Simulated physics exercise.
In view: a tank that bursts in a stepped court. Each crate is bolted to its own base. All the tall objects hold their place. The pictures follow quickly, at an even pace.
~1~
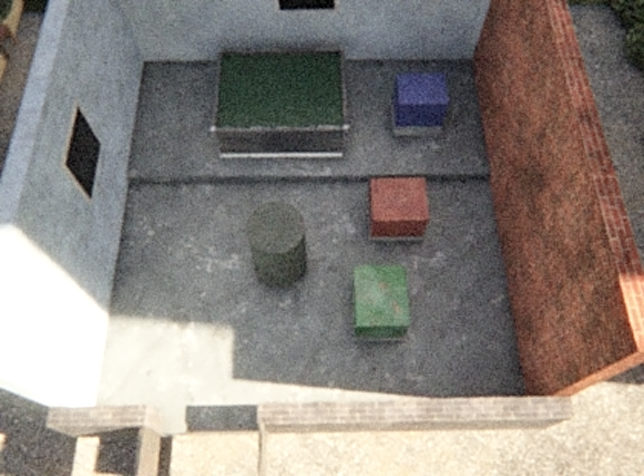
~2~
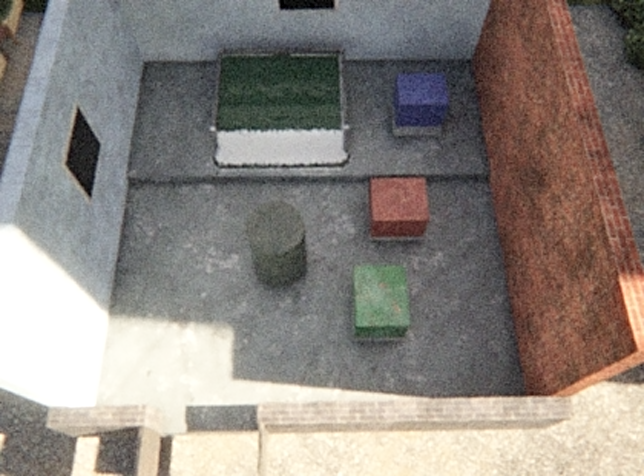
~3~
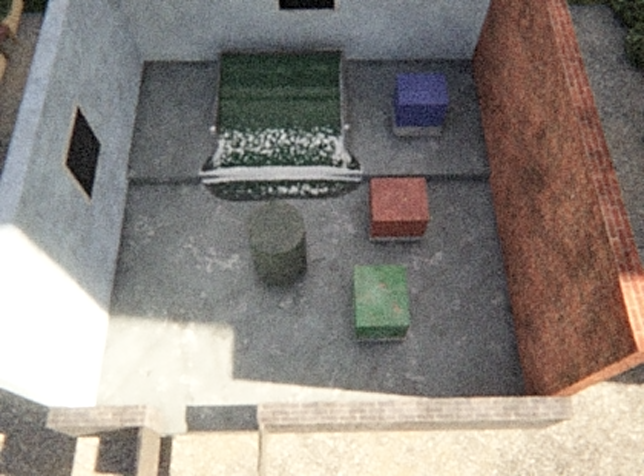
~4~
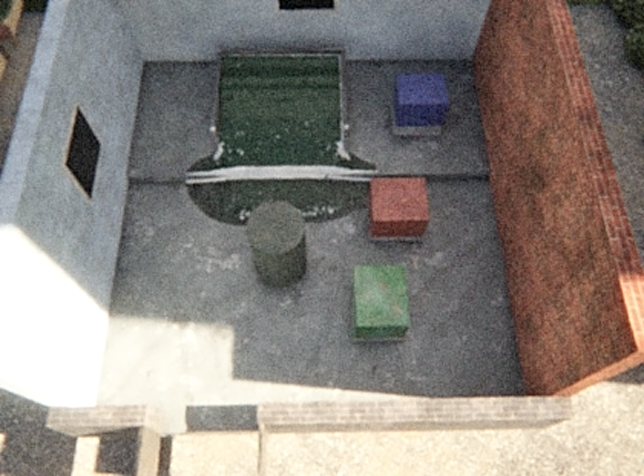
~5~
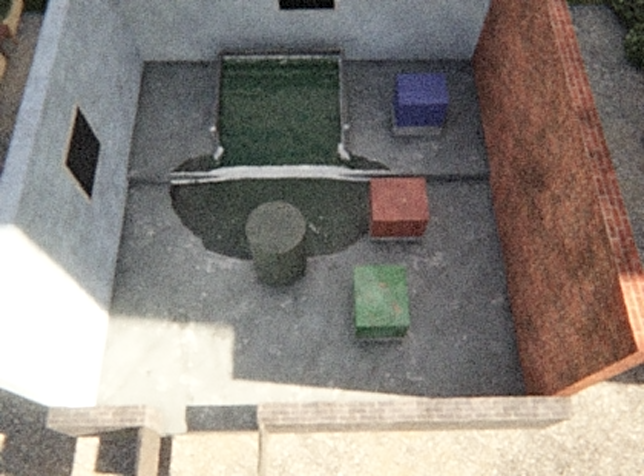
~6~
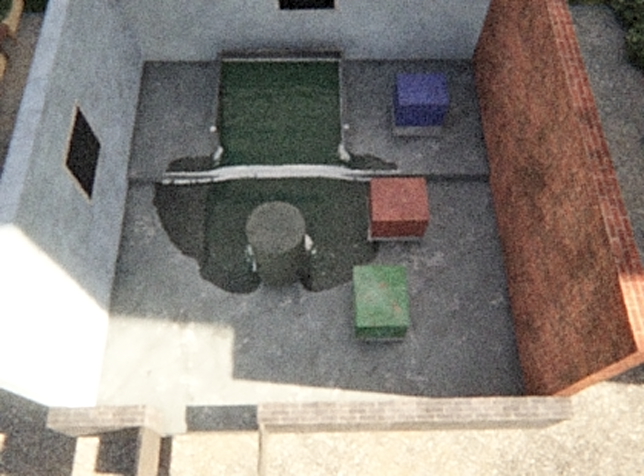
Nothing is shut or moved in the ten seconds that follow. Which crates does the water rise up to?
In the end: The red crate is wetted; the green crate is wetted; the blue crate escapes dry.
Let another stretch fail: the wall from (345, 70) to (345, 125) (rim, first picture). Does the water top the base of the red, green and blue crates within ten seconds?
My reading: The red crate gets wet; the green crate takes water; the blue crate is topped.
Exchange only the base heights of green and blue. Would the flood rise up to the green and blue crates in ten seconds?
One by one: The green one is wetted; the blue one keeps dry.
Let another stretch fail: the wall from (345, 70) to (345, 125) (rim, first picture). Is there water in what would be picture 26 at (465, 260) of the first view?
Answer: Under water.
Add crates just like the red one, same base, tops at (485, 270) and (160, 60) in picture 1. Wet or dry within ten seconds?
In that order: Is topped, is spared.
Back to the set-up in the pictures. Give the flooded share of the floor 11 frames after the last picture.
I make it 55 per cent.
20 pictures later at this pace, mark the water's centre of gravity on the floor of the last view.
At about (295, 259).
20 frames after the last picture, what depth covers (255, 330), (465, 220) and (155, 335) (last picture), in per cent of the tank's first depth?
Roughly 4, 10 and 14 per cent, in turn.
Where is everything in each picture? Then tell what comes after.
The first picture shows the tank at (281, 91) is whole and still.
In the second picture, water pours out at (282, 144) and has run to (218, 161).
In the third picture, water pours out at (282, 146) and has run to (205, 174).
In the fourth picture, water pours out at (282, 147) and has run to (365, 197).
In the fifth picture, the front is at (214, 244), out from the gap at (282, 147).
In the sixth picture, water pours out at (282, 147) and has run to (232, 286).
A moment on, water covers 35 % of the floor; the red crate water round its plinth, the green crate water round its plinth, the blue crate not reached.
Next, water covers 55 % of the floor; the red crate water round its plinth, the green crate water round its plinth, the blue crate not reached.
Then, water covers 65 % of the floor; the red crate water round its plinth, the green crate water round its plinth, the blue crate not reached.
Later, water covers 70 % of the floor; the red crate water round its plinth, the green crate water round its plinth, the blue crate not reached.
In the end, water covers 70 % of the floor; the red crate was topped, the green crate was topped, the blue crate stayed above the water.
